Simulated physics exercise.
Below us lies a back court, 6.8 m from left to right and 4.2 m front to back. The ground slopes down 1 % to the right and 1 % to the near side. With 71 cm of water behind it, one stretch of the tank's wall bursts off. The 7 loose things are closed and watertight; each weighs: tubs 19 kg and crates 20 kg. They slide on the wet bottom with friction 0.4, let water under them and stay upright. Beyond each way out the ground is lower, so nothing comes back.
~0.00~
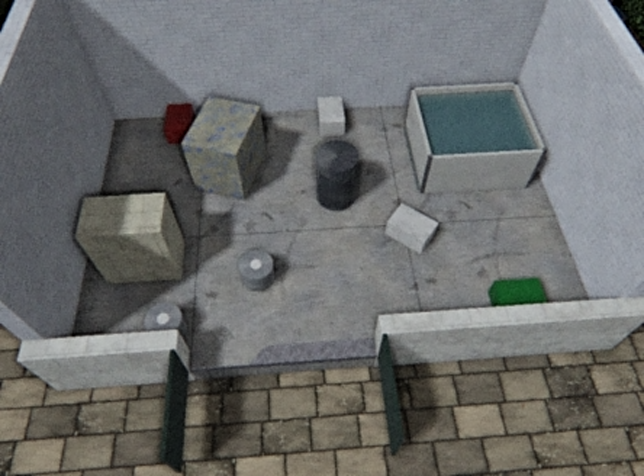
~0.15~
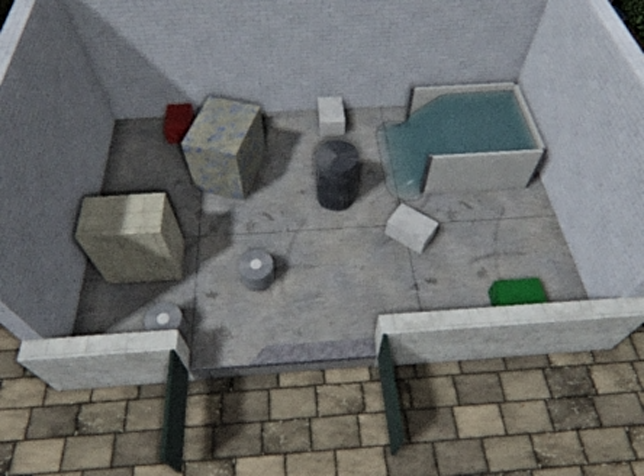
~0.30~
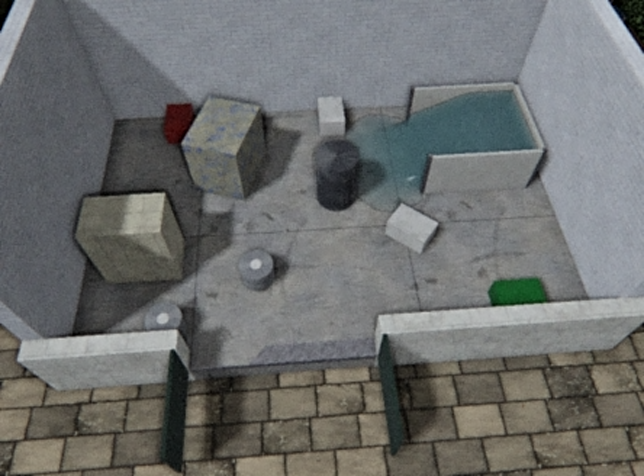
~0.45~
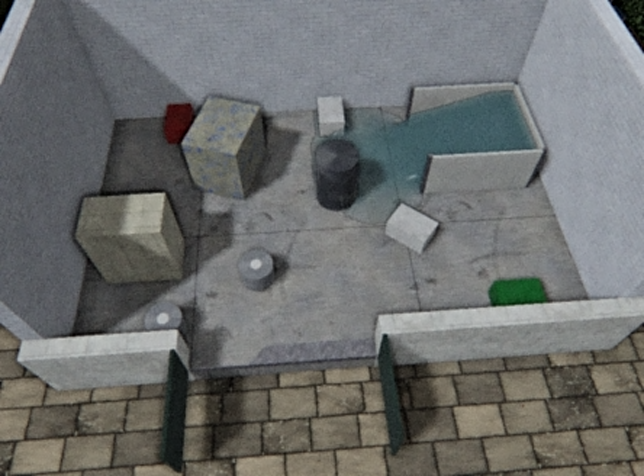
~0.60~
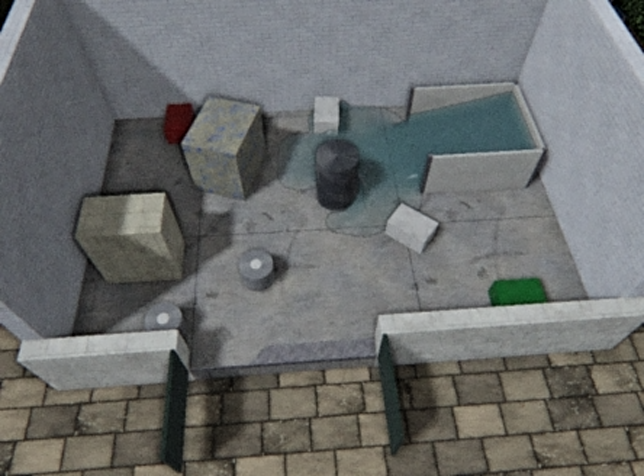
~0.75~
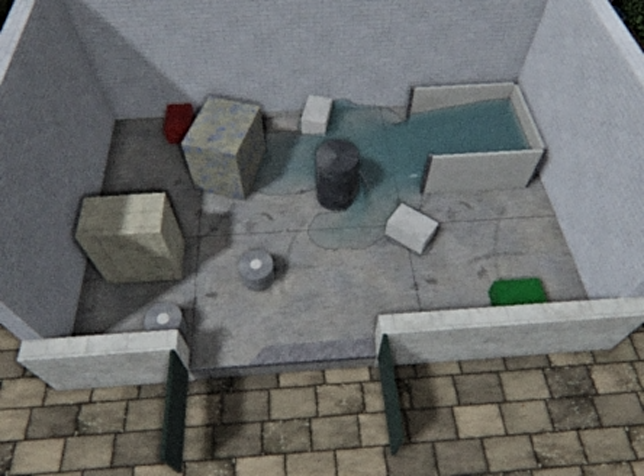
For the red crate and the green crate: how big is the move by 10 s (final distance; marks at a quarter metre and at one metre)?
The red crate travels far; the green crate stays put.
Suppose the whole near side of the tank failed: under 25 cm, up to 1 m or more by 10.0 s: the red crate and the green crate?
Then the red crate barely shifts, the green crate ends far away.
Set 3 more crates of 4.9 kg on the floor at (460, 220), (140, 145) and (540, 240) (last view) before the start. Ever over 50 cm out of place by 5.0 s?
In that order: Short of it, more, short of it.
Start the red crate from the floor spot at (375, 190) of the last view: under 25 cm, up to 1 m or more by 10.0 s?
It ends far away.
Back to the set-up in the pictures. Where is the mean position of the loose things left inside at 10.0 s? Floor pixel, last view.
Near (282, 266).
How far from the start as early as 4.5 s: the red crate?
About 200 cm.
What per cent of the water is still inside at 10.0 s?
Some 64 per cent remains.
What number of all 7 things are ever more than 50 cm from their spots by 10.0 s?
4 of them.
After 2.0 s the red crate is near (140, 121), 0.6 m from its start, aground; the green crate is near (521, 293), 0.0 m from its start, aground; 0 of 7 are out; 2 afloat.
After 4.5 s the red crate is near (113, 205), 1.9 m from its start, afloat; the green crate is near (521, 293), 0.0 m from its start, aground; 0 of 7 are out; 1 afloat.
After 7.0 s the red crate is near (108, 222), 2.2 m from its start, aground; the green crate is near (521, 293), 0.0 m from its start, aground; 0 of 7 are out; 0 afloat.
After 10.0 s the red crate is near (108, 222), 2.2 m from its start, aground; the green crate is near (521, 293), 0.0 m from its start, aground; 0 of 7 are out; 0 afloat.
